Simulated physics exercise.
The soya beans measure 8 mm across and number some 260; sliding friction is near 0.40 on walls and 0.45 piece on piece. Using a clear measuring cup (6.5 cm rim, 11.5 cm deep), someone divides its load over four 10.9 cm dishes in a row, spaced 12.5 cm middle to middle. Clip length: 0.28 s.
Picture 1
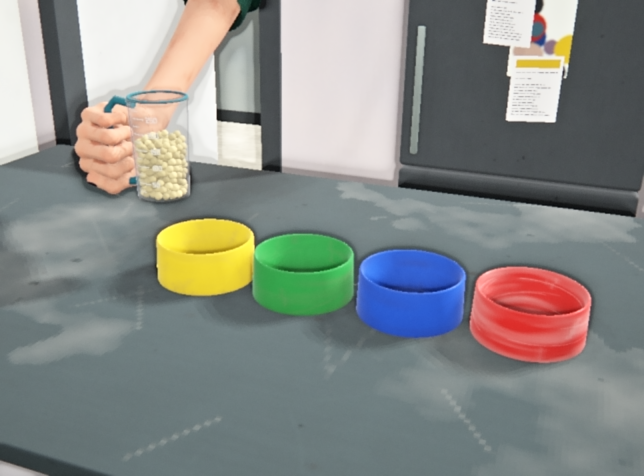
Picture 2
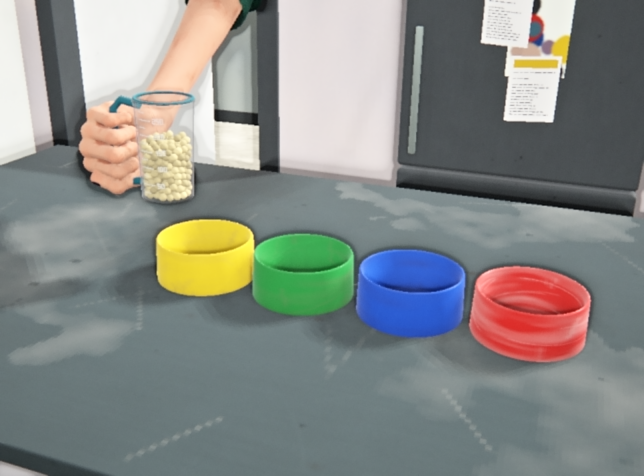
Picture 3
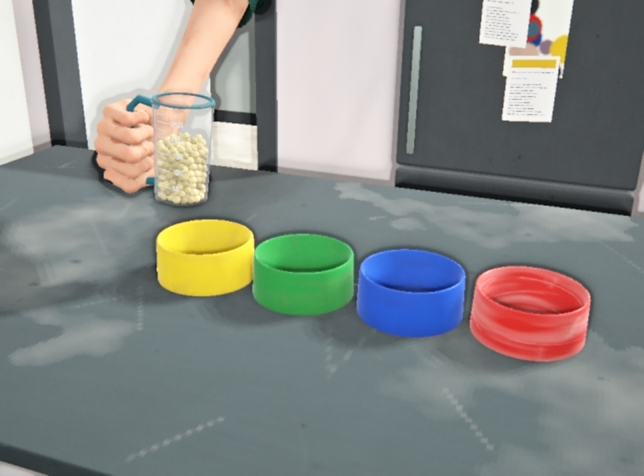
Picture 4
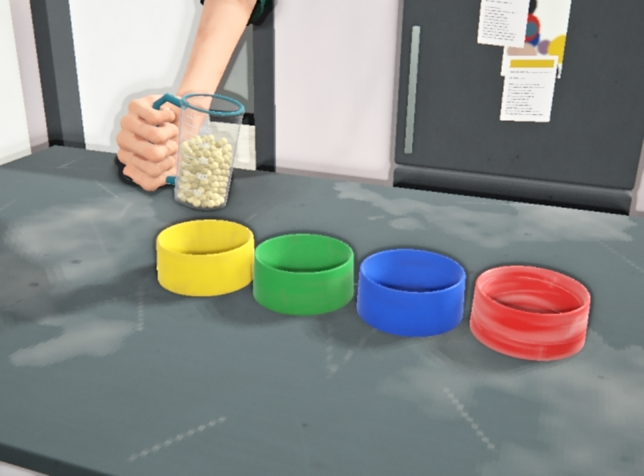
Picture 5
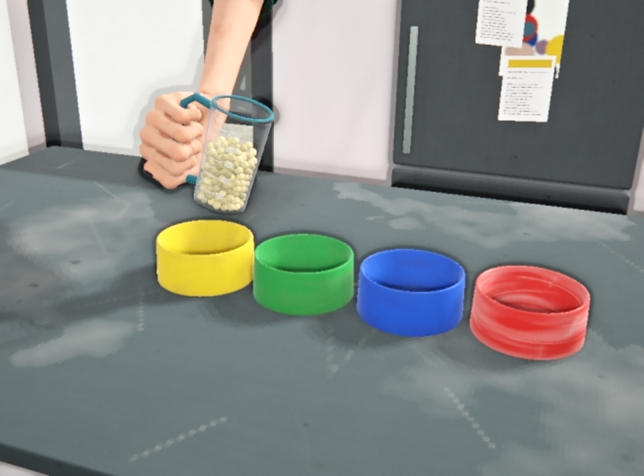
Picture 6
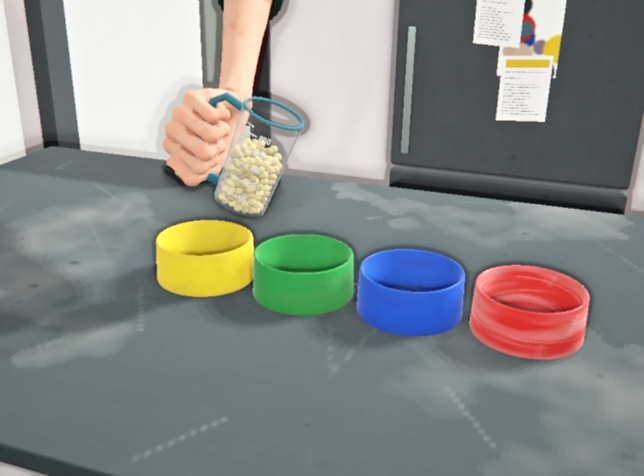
We see a hand holding a clear measuring cup of pale beans behind a row of yellow, green, blue and red dishes; the hand moves the cup to the right while gradually tilting it rightward, the beans staying inside.
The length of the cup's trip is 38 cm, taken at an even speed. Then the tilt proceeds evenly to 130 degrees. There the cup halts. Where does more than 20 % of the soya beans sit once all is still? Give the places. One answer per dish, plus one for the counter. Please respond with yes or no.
Red dish yes, blue dish no, green dish no, yellow dish no, counter no.
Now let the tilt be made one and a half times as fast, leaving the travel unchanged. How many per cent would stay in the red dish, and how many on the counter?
Red 80; counter 20.
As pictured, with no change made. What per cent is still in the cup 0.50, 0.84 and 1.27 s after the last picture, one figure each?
Close to 100, 90 and 0 per cent respectively.
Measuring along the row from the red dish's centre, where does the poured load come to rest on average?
Roughly 1 cm to the right.
Then, 0.50 s after the last picture, tilt 73 degrees; cup holds 100 %.
Then, 0.84 s after the last picture, tilt 108 degrees; cup holds 90 %, red 5 %.
Then, 1.27 s after the last picture, tilt 130 degrees; cup holds 0 %, red 95 %.
In the end, red 95 %, blue 0 %, green 0 %, yellow 0 %, counter 5 %.
